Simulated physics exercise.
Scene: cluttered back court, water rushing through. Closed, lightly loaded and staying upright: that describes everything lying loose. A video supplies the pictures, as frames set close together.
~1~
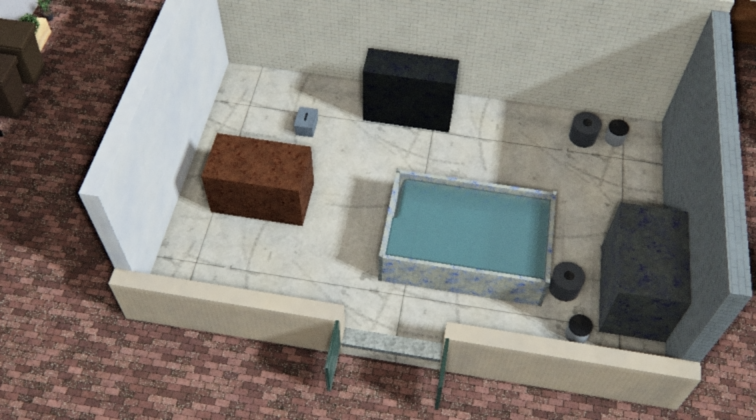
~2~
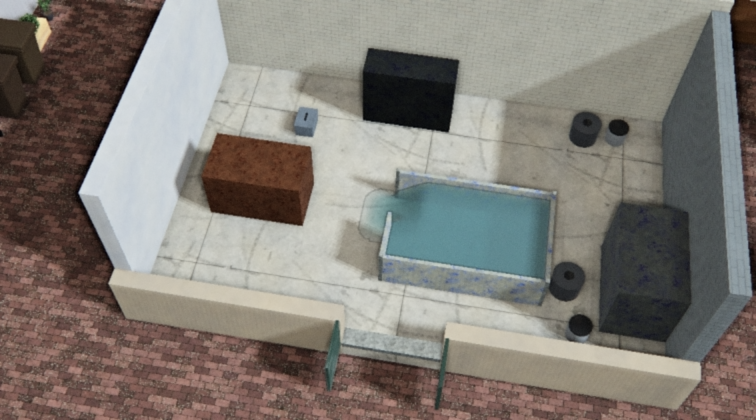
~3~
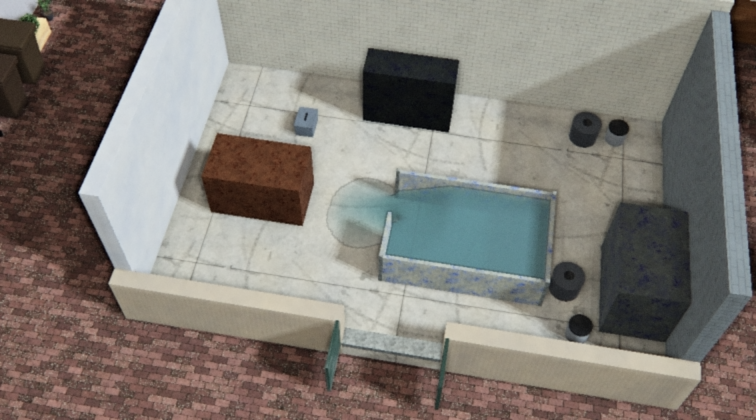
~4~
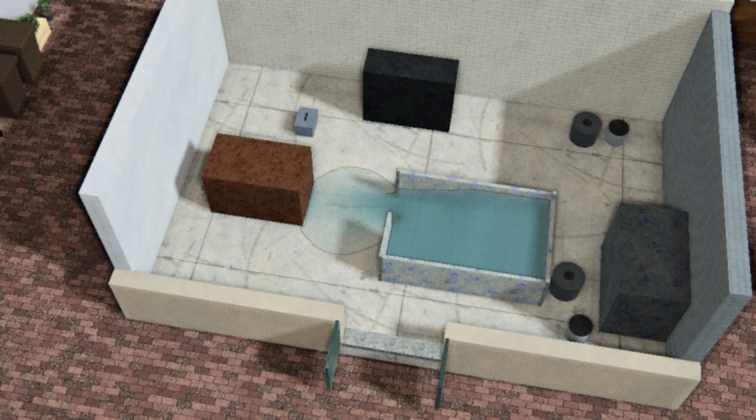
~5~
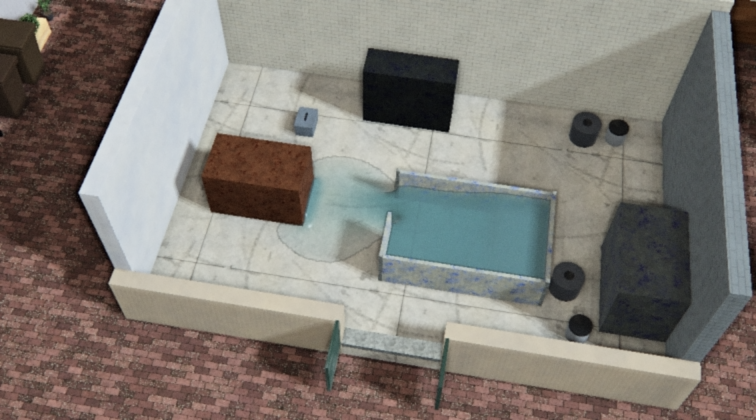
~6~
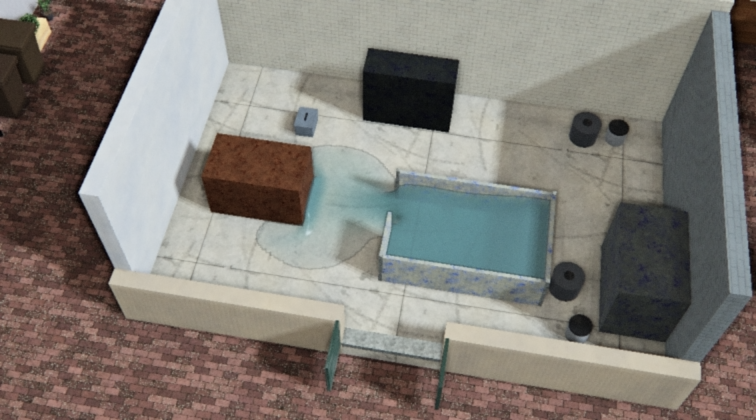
A walled courtyard held a pool of water, dark and brown blocks, and some tubs and pails; water poured from the pool's left side, spread across the floor and reached the brown block.
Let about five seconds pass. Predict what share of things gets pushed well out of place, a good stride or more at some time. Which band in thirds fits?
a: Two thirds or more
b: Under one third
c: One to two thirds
Option b: Under one third.
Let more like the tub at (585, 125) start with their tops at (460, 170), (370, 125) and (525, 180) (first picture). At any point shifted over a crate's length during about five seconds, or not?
Here's the rundown: Never gets far, never gets far, and finally never gets far.
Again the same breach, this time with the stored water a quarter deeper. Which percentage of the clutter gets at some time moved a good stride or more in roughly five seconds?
Share moved: Approx. 20 percent.
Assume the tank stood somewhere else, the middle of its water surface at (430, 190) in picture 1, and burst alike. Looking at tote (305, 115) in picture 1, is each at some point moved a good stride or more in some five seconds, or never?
Put simply: It got there.
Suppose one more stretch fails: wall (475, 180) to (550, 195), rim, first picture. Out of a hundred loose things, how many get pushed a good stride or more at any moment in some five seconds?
Near 40 in a hundred.
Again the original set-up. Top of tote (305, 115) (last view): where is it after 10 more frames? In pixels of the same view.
That would put it around (254, 62).
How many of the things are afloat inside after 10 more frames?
I count 0.
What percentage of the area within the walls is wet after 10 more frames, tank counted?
It comes to some 45 in a hundred.
A moment on, 0 of 5 are well off their spots; 0 afloat.
Next, 1 of 5 are well off their spots; 0 afloat.
Later, 1 of 5 are well off their spots; 1 afloat.
In the end, 1 of 5 are well off their spots, and 1 have been at some point; 1 afloat.
